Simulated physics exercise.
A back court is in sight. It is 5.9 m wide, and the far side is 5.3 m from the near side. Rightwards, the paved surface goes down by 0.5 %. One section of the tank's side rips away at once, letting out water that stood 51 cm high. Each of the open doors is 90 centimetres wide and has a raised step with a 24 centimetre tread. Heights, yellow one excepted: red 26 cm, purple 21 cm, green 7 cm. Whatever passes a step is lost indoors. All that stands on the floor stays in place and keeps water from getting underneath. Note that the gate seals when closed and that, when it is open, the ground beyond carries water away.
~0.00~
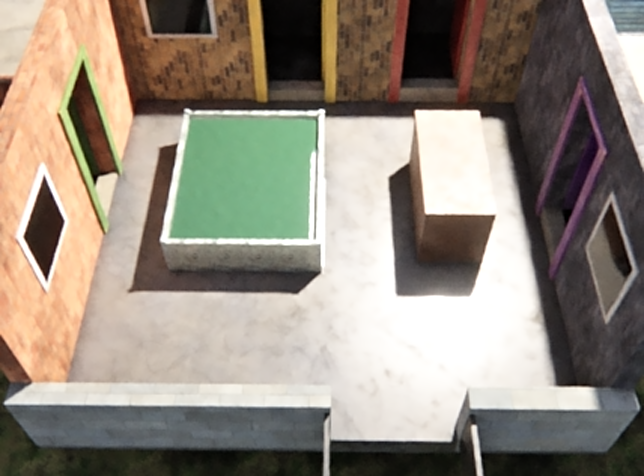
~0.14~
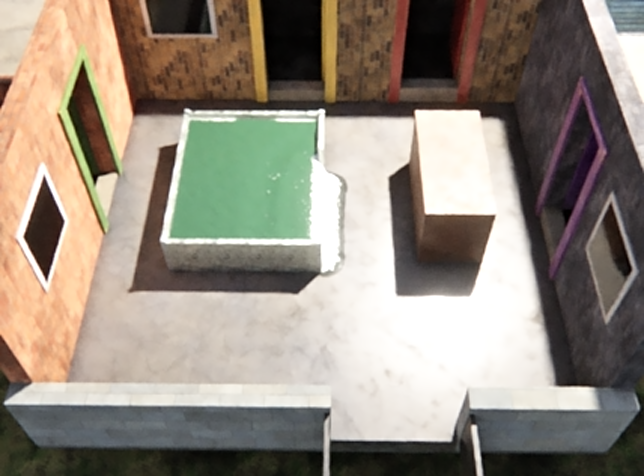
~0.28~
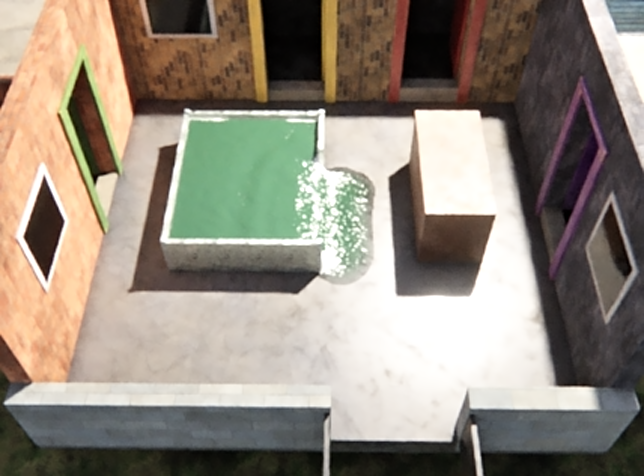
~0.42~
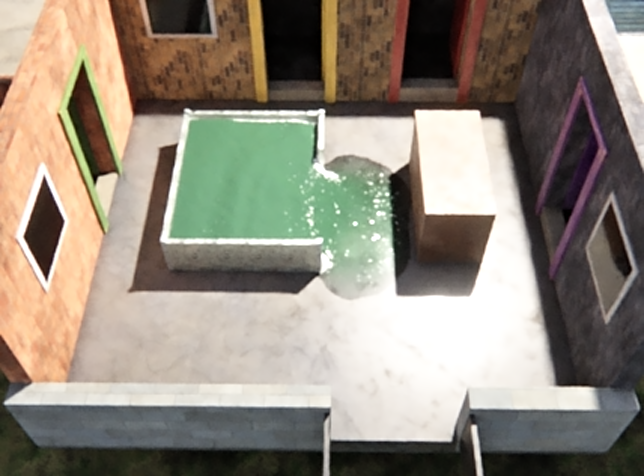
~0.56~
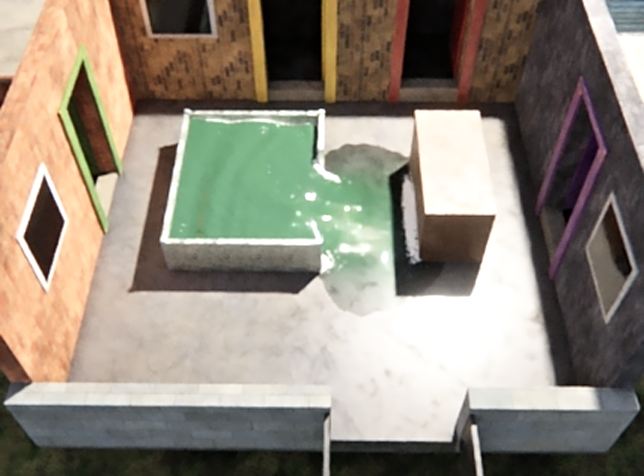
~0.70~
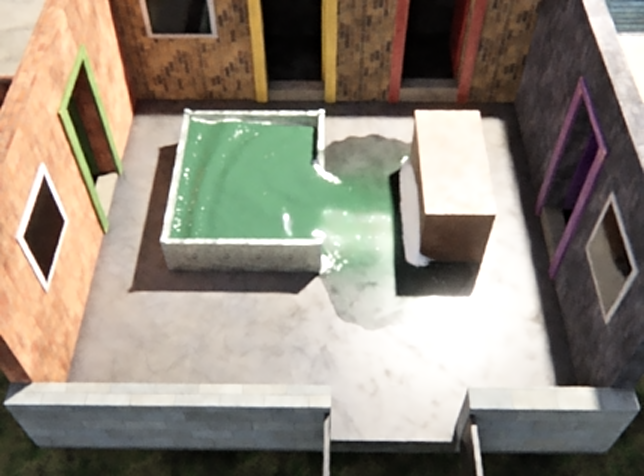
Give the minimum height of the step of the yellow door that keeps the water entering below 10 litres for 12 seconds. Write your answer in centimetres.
Minimum height: About 8 cm.
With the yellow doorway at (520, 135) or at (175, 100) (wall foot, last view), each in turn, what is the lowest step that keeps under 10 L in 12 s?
Minimums: About 10.0 cm and 7.5 cm.
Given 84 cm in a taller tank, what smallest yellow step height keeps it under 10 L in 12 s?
Minimum height: Approx. 14.5 cm.
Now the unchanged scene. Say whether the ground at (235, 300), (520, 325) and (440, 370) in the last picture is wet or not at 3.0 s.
Status: Clear / submerged / submerged.
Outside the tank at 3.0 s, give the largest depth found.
Max depth: Around 26 cm.
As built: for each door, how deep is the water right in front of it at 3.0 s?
Door by door, in centimetres - red 14, yellow 12, purple 2, green 0.
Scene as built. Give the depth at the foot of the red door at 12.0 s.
About 7.5 centimetres.
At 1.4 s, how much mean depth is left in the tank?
Averaged depth comes out at about 32 cm.
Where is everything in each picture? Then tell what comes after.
In the first picture, still water, 51 cm deep, in the tank at (249, 177); the yellow door at (294, 48) is dry.
In the second picture, the front is at (342, 190), 0.3 m from the gap at (318, 214); 0.4 m2 of floor is wet, 51 cm left at the back.
In the third picture, the gap is at (318, 215), the front 0.7 m out at (368, 203); the back of the tank holds 51 cm.
In the fourth picture, the front is at (403, 213), 1.2 m from the gap at (318, 215); 2.2 m2 of floor is wet, 51 cm left at the back.
In the fifth picture, water pours out at (318, 215) and has run 1.5 m, to (435, 267); about 8 cm deep outside, 50 cm at the back.
In the sixth picture, the gap is at (318, 215), the front 1.8 m out at (459, 275); the back of the tank holds 44 cm; 1.4 m in a straight line remain to the yellow door at (294, 48).
After 1.4 s water covers 25 % of the floor, deepest (40 cm) near (413, 231); it has not reached the yellow door.
After 3.0 s water covers 50 % of the floor, deepest (26 cm) near (510, 421); 12 cm at the yellow door, 0 litres in over its 19 cm step.
After 12.0 s water covers 95 % of the floor, deepest (8 cm) near (345, 104); 7 cm at the yellow door, 0 litres in over its 19 cm step.
At the yellow door as built, the water arrived by 2.2 s and peaked near 12 cm at 3.2 s.
Run again over the same 12 s with other heights there, 18 litres in over 6.5 cm, 3 litres over 10 cm. The limit of 10 litres is kept from about 8 cm up.
